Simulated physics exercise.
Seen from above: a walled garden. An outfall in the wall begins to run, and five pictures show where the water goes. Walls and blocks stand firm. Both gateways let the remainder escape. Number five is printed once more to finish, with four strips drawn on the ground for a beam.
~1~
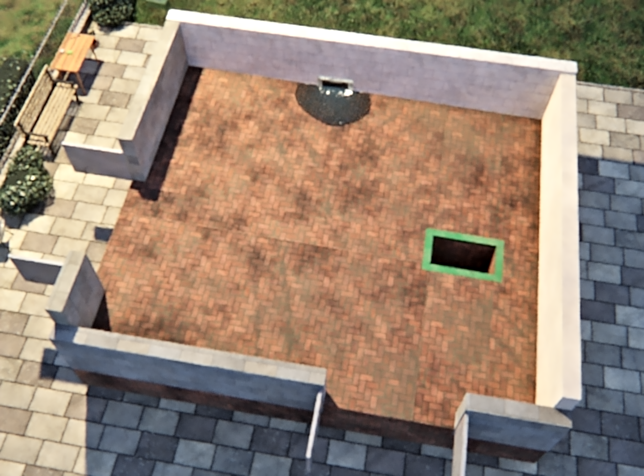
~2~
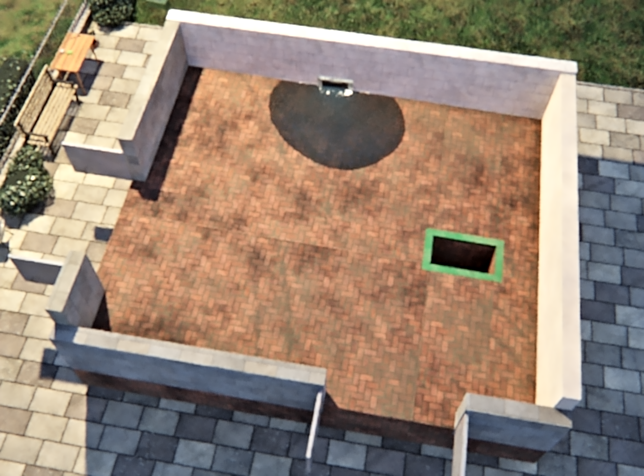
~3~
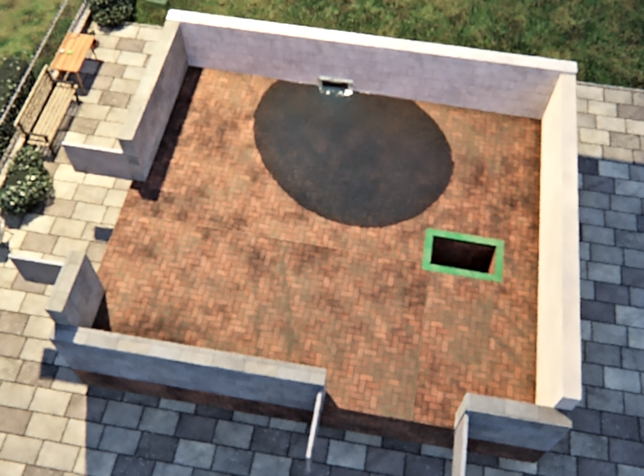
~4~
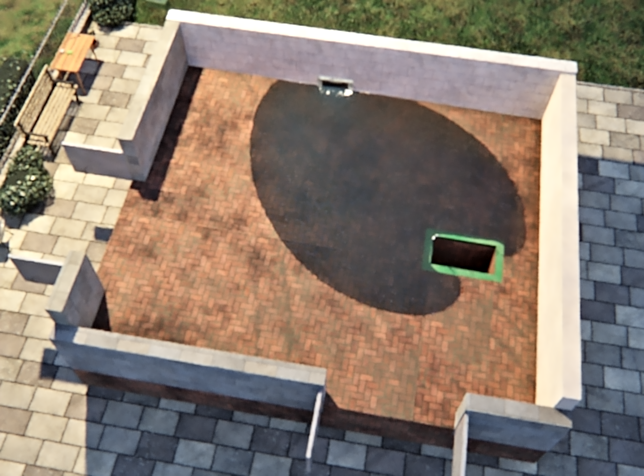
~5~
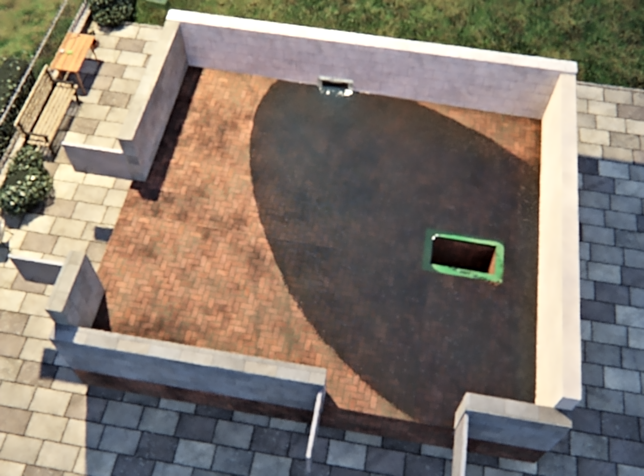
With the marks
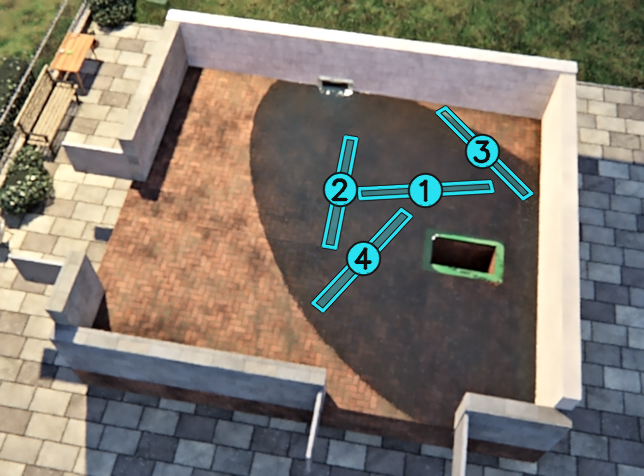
Water spreads from the outfall across the walled garden's brick floor and surrounds the green gully.
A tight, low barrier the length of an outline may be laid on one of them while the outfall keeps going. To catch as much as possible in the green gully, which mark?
Position 3 does it best.
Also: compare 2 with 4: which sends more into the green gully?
It is 4.
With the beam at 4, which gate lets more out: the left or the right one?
The right one.
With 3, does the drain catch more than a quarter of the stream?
Yes, it does.
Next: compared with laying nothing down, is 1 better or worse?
Position 1 is worse.
In cyan, 1 from (359, 193) to (491, 186); 2 from (329, 246) to (351, 137); 3 from (441, 110) to (527, 196); 4 from (318, 306) to (406, 213).
With 1, about 26 % of the stream goes into the green gully, about 74 % out by the gates.
With 2, about 22 % of the stream goes into the green gully, about 77 % out by the gates.
With 3, about 42 % of the stream goes into the green gully, about 58 % out by the gates.
With 4, about 29 % of the stream goes into the green gully, about 70 % out by the gates.
